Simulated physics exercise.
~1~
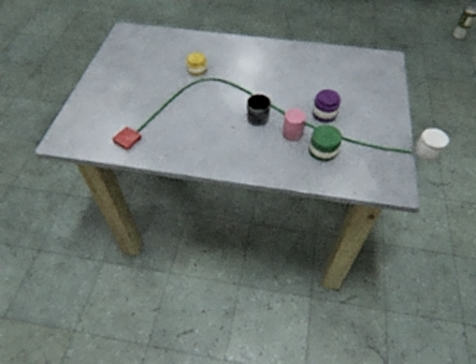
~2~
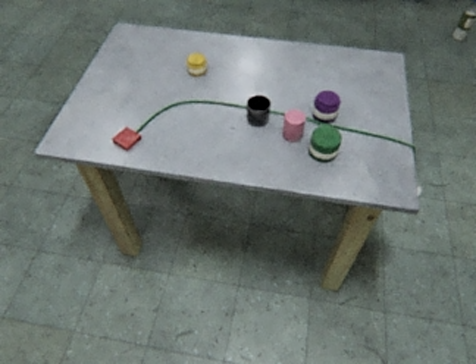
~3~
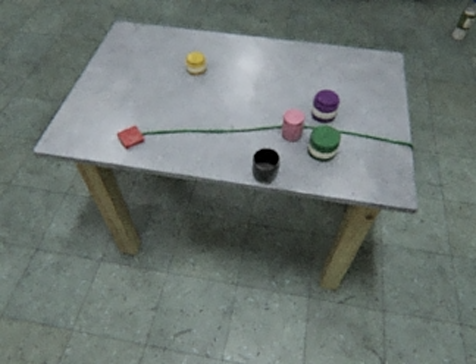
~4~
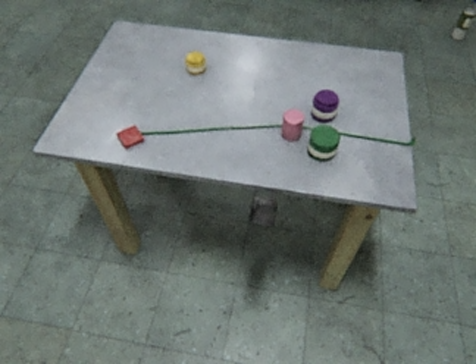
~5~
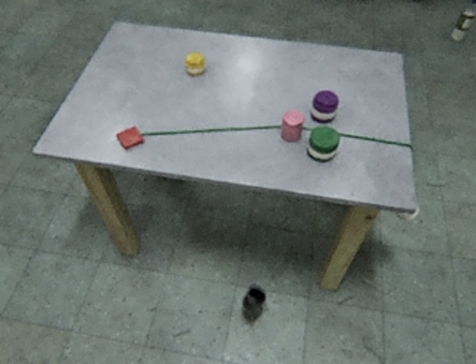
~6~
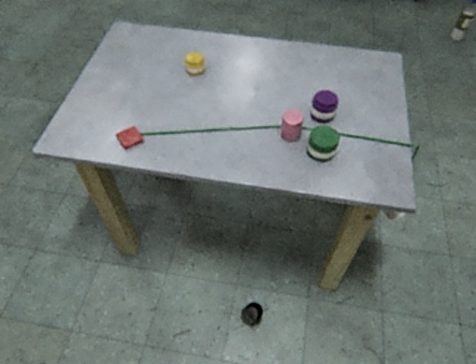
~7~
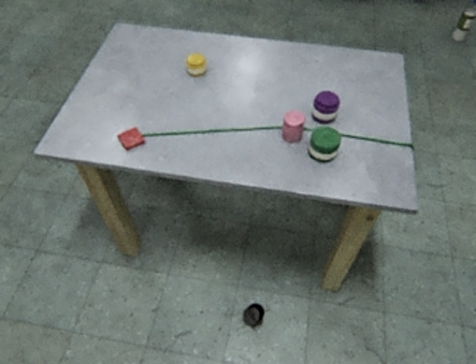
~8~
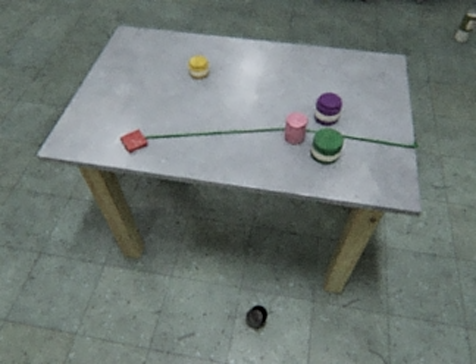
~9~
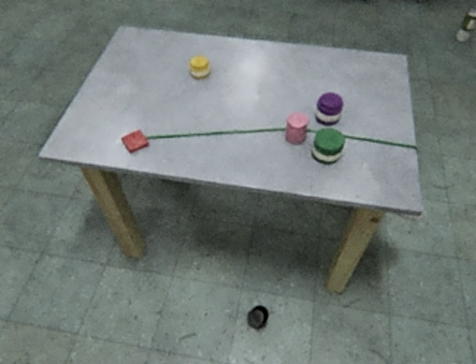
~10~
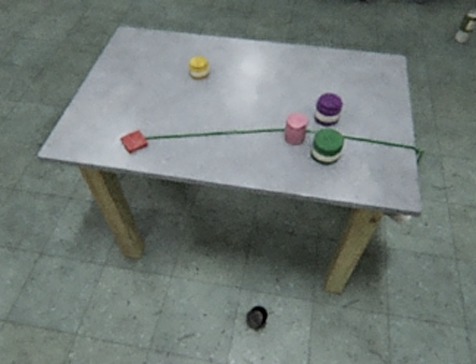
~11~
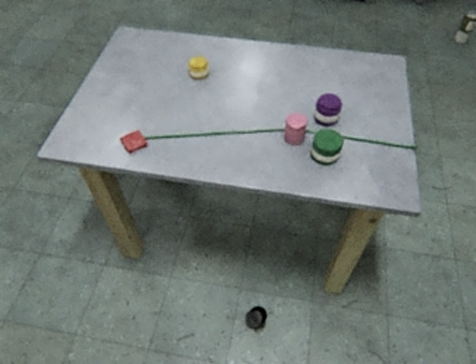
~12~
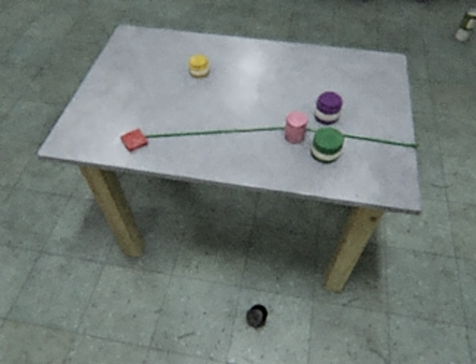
The clip shows a green cable curving across a grey table from a red block, past jars and cups. The white object drops off the right edge, the cable straightens, and the black cup slides off the front edge to the floor, while the red block barely moves and the rest stay put.
